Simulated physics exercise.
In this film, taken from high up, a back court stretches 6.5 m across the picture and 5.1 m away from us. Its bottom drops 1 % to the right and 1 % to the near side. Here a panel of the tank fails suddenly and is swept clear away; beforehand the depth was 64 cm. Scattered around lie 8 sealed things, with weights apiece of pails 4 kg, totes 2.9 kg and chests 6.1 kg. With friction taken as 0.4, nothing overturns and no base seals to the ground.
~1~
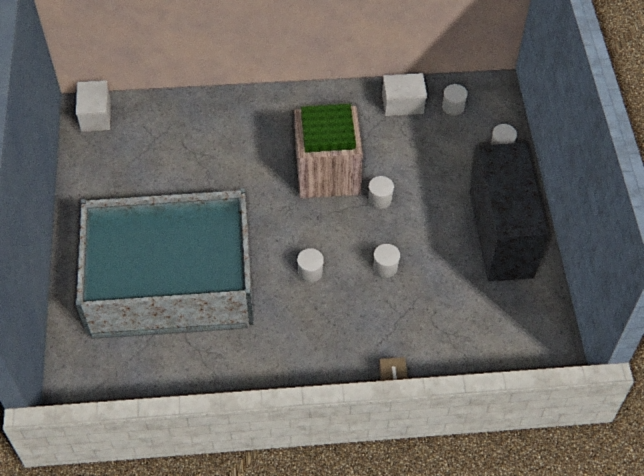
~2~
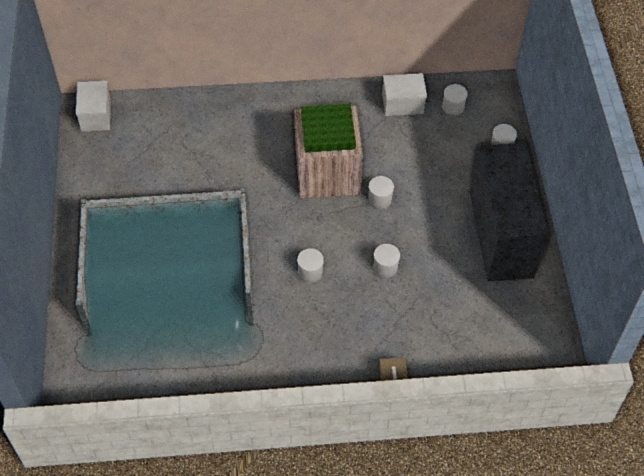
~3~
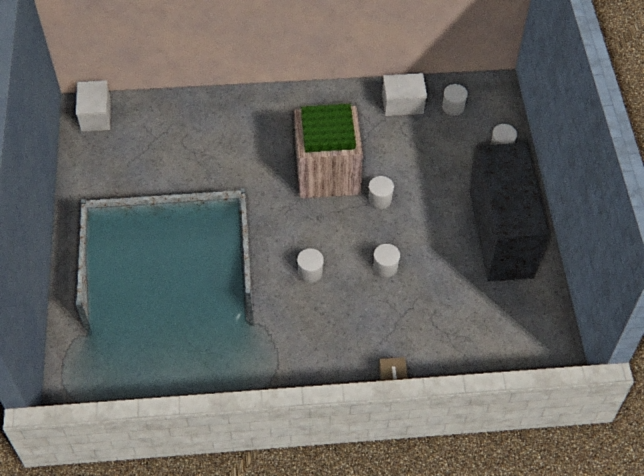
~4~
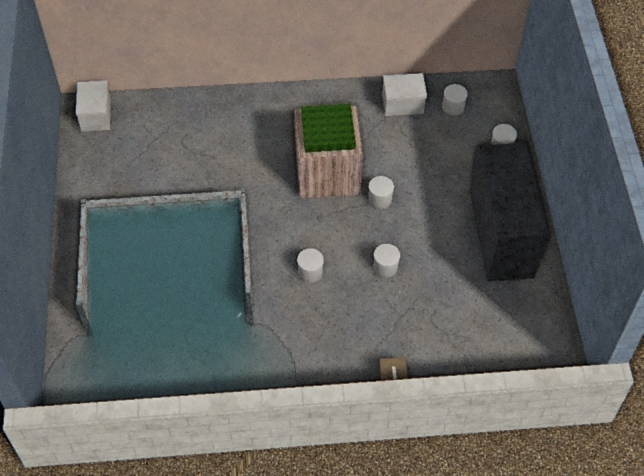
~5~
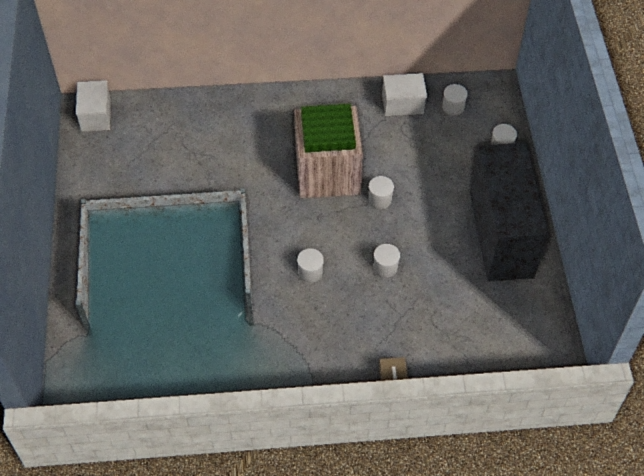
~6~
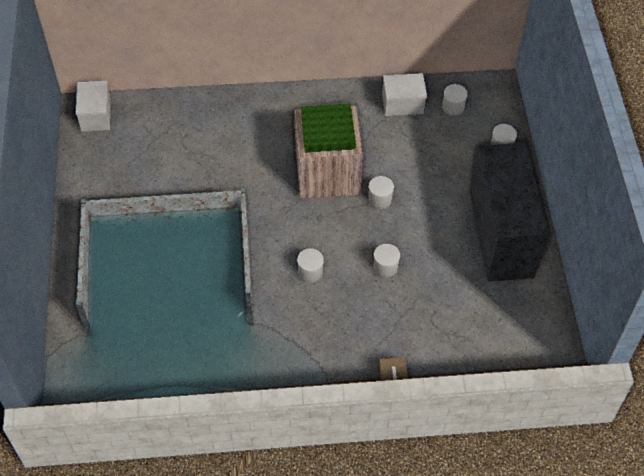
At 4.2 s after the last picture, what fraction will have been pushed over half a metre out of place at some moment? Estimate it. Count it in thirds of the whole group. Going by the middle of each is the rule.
Between one and two thirds of the group.
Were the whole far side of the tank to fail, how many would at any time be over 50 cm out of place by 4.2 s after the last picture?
So the tally would be 5.
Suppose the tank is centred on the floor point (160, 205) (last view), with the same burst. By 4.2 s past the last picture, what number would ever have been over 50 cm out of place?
3.
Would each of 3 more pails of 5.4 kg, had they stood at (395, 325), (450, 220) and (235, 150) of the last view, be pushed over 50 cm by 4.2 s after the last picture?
Above, above, below.
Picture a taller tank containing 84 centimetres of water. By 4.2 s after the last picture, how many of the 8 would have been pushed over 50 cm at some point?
In that case the number is 4.
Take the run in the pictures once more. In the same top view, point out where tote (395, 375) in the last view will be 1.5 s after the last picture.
Near (560, 297).
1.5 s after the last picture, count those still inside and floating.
It comes to 0.
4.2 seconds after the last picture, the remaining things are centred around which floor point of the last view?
Around (406, 180).
Then, 0.4 s after the last picture 0 of 8 are over 50 cm from their spots; 0 afloat.
Then, 1.5 s after the last picture 1 of 8 are over 50 cm from their spots; 0 afloat.
Then, 2.8 s after the last picture 3 of 8 are over 50 cm from their spots; 1 afloat.
Then, 4.2 s after the last picture 3 of 8 are over 50 cm from their spots, and 3 have been at some point; 2 afloat.
